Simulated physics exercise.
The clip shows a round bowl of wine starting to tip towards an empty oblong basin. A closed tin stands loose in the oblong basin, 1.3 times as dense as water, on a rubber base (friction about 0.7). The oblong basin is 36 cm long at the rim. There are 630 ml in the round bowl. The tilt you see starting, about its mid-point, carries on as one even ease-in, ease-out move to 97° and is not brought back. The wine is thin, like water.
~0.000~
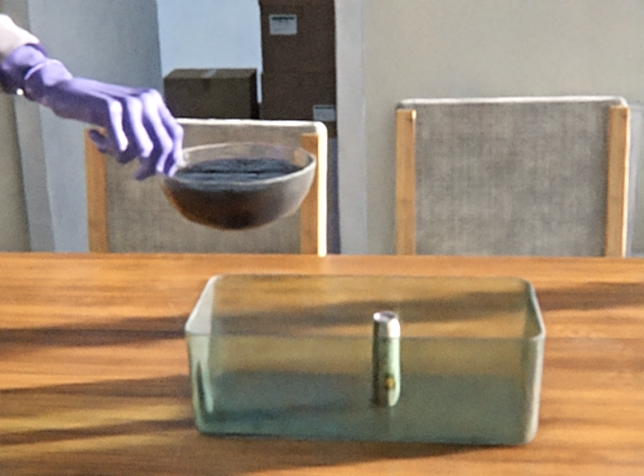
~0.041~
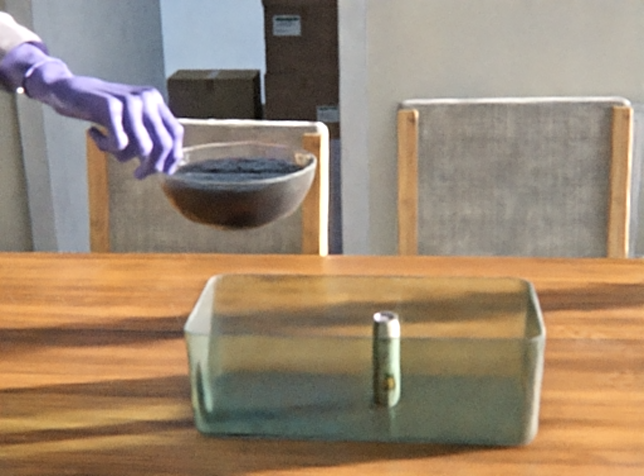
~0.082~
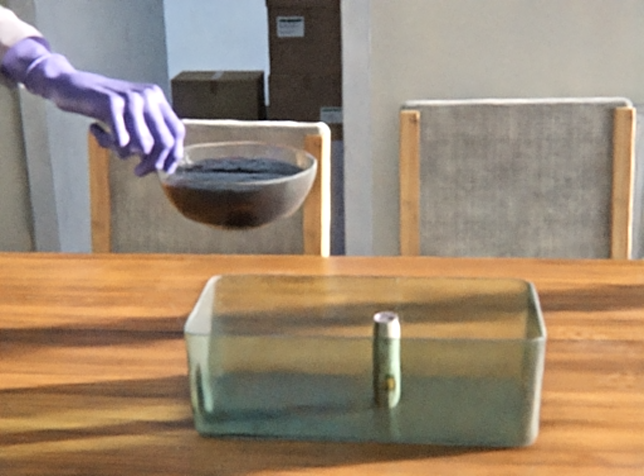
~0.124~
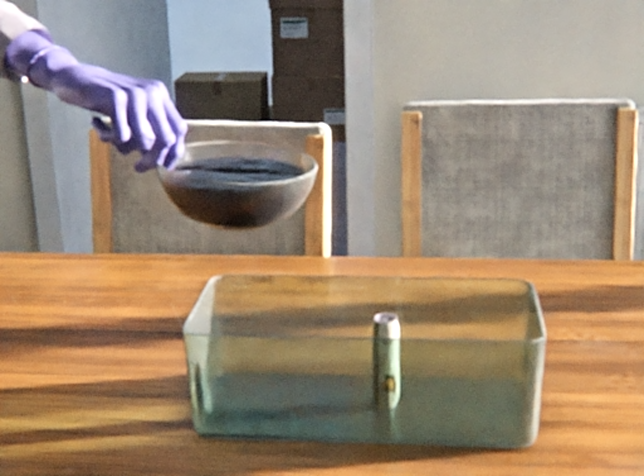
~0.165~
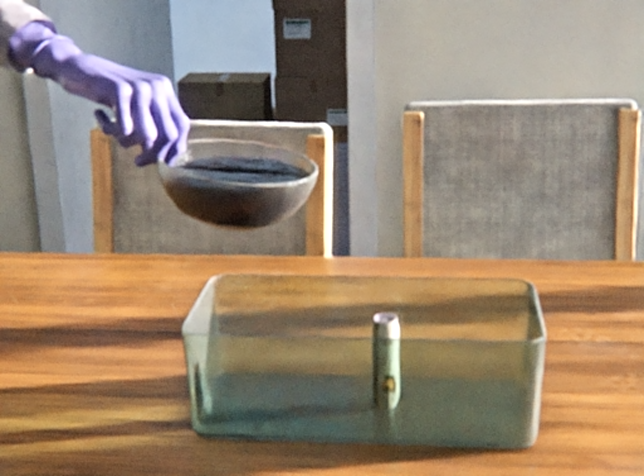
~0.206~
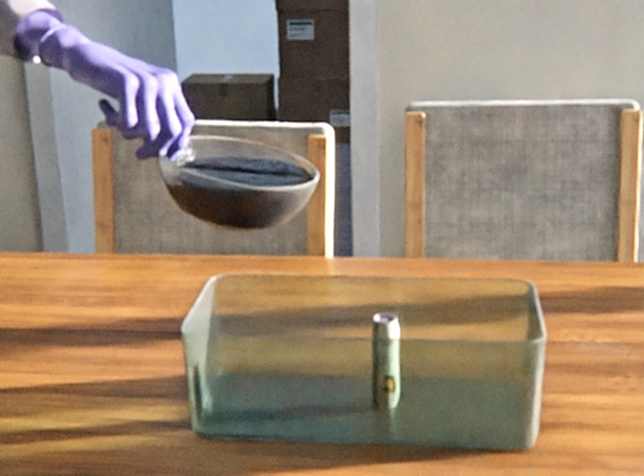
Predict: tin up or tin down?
The tin keeps standing.
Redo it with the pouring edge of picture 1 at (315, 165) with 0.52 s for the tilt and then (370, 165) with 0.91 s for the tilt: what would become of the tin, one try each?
First it falls; then it stays up.
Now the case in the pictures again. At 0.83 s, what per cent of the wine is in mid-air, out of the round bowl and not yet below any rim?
About 4 per cent.
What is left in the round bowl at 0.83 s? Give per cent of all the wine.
Some 1 per cent.
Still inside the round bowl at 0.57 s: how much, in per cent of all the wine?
Near 34 in a hundred.
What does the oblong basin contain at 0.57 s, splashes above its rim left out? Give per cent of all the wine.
About 24 per cent.
By 0.57 s the tilt is 67° and 35 per cent is still to pour; the tin stands where it began.
By 0.83 s the tilt is 95° and 1 per cent is still to pour; the tin stands where it began.
By 1.11 s the tilt is 97° and 0 per cent is still to pour; the tin stands where it began.
By 1.41 s the tilt is 97° and 0 per cent is still to pour; the tin stands where it began.
At rest the tin stands where it began.
